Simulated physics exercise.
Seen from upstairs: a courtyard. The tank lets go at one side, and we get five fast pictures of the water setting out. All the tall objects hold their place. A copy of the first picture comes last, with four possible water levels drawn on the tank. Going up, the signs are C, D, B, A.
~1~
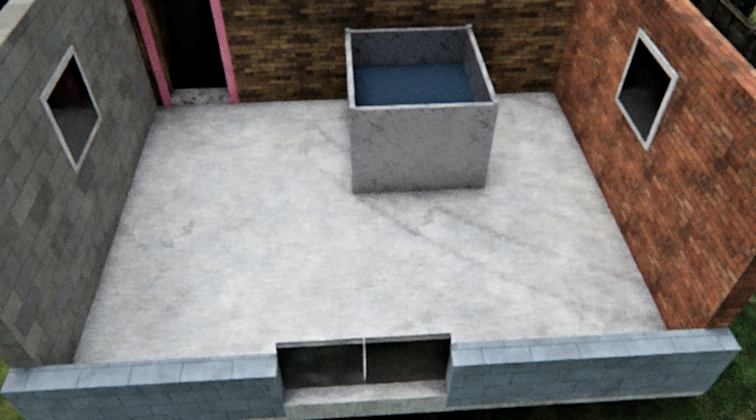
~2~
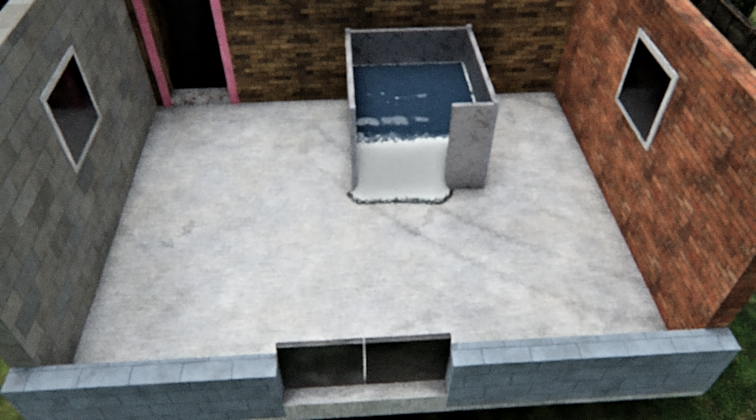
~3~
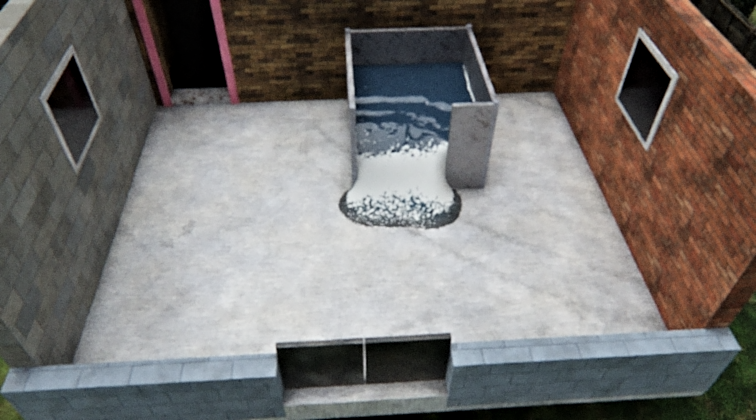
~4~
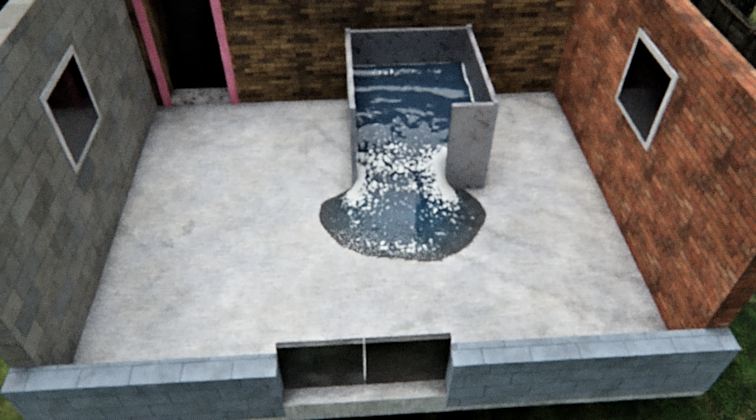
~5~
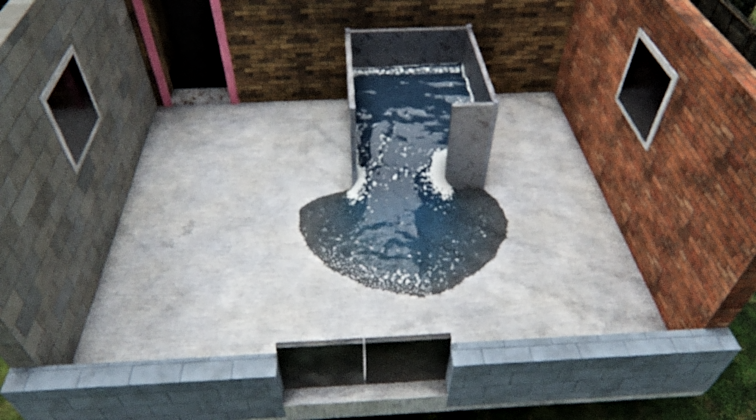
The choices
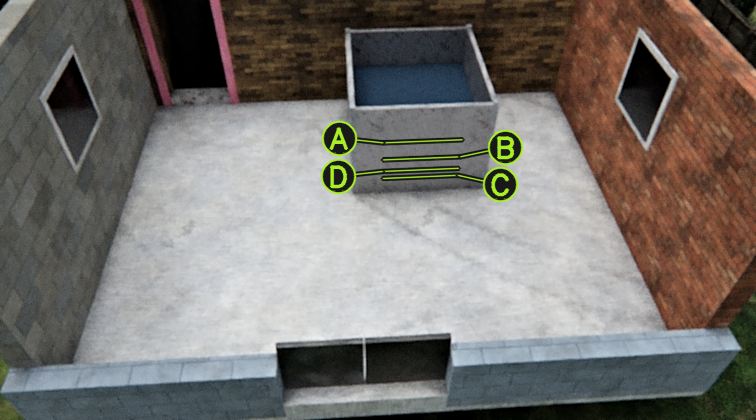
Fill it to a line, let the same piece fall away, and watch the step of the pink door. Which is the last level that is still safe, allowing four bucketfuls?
A will do.
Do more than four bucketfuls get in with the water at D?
No, that is safe.
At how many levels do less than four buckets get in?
All of them.
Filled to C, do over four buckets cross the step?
No, that is safe.
On the marked copy, A at (423, 141); B at (421, 158); C at (420, 176); D at (420, 169); from the bottom up C, D, B, A.
Choosing A, a bucket or two gets in.
Choosing B, nothing gets over.
Choosing C, nothing gets over.
Choosing D, nothing gets over.
